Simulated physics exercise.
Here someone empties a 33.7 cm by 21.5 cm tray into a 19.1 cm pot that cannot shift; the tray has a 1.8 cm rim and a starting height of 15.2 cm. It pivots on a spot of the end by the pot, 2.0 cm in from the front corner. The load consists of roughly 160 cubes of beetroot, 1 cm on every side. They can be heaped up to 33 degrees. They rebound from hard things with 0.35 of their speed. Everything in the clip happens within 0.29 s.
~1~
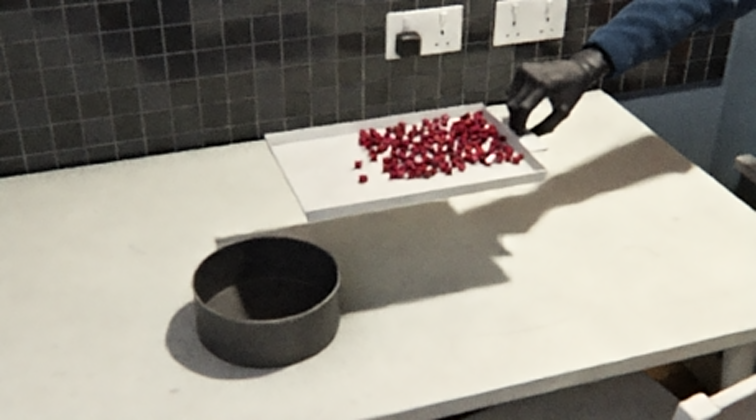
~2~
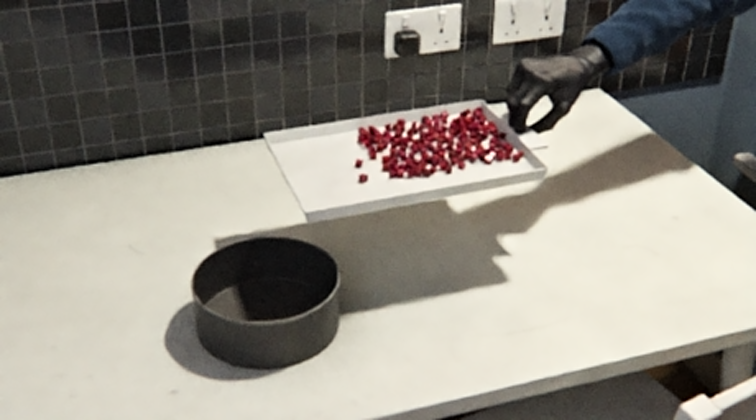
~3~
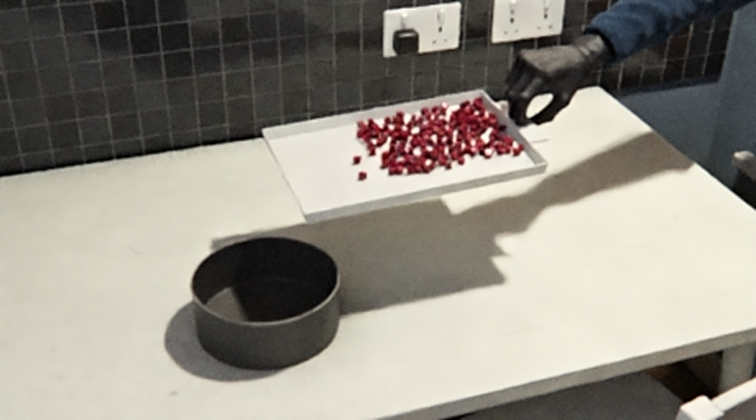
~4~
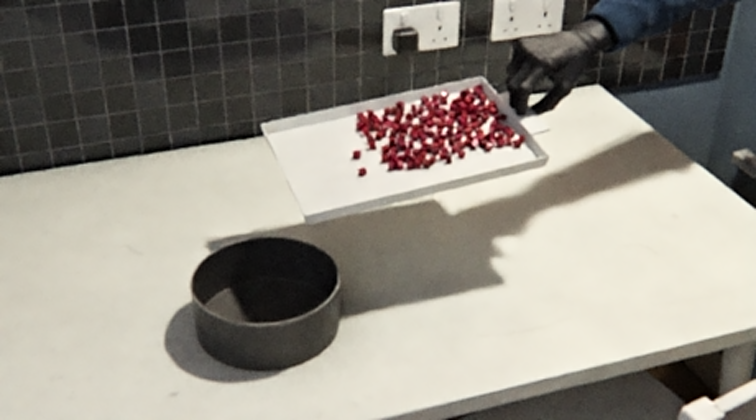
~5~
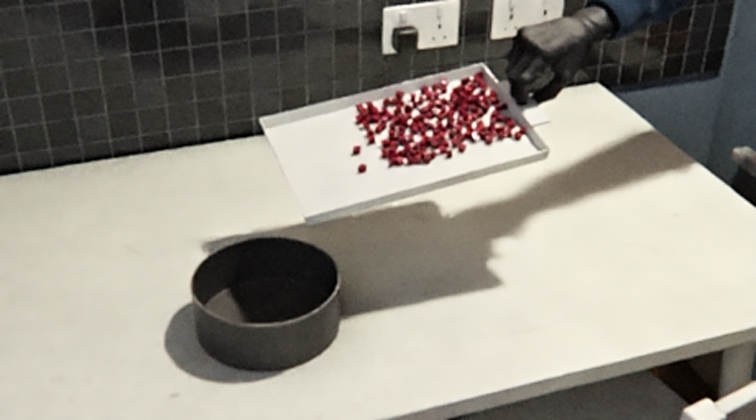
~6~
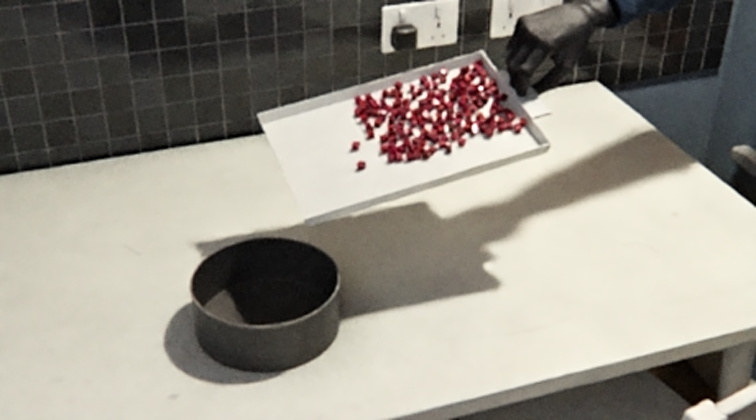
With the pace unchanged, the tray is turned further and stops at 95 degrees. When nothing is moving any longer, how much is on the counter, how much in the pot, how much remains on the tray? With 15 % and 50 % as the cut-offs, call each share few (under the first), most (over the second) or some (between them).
My estimate: Counter: Some, pot: Most, left on the tray: Few.
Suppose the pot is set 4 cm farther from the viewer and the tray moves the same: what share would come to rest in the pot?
In that setup it would come to near 40 per cent.
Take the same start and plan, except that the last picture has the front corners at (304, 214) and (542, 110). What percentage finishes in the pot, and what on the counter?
Pot: 65, counter: 30.
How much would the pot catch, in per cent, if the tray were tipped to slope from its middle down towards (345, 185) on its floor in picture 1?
My best guess is some 90 per cent.
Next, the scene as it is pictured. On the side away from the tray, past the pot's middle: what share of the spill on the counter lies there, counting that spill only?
Estimate: Roughly 30 per cent of the pieces.
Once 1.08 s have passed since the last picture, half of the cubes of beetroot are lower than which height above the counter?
The halfway mark sits at about 16 cm.
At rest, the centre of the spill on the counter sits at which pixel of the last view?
(339, 376), about.
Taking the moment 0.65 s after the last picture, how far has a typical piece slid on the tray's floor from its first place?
About 13 cm.
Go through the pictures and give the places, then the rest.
In the first frame, tray tilt 0 degrees, front corners at (308, 209) and (545, 169); middle of the pieces at (440, 149); pot at (266, 276).
In the second frame, tray tilt 1 degrees, front corners at (308, 210) and (545, 167); middle of the pieces at (439, 147).
In the third frame, tray tilt 3 degrees, front corners at (307, 212) and (546, 162), lowest corner left front; middle of the pieces at (439, 141).
In the fourth frame, tray tilt 7 degrees, front corners at (307, 213) and (547, 155), lowest corner left front; middle of the pieces at (439, 132).
In the fifth frame, tray tilt 10 degrees, front corners at (307, 214) and (548, 148), lowest corner left front; middle of the pieces at (439, 124).
In the sixth frame, tray tilt 14 degrees, front corners at (306, 216) and (548, 142), lowest corner left front; middle of the pieces at (439, 117); pot at (265, 279).
Then, 0.65 s after the last picture, tilt 52 degrees; the tray holds 100 %, the pot 0 %.
Then, 1.08 s after the last picture, tilt 77 degrees; the tray holds 50 %, the pot 25 %.
Then, 1.59 s after the last picture, tilt 95 degrees; the tray holds 5 %, the pot 50 %.
In the end, counter 40 %, pot 60 %, tray 0 %.
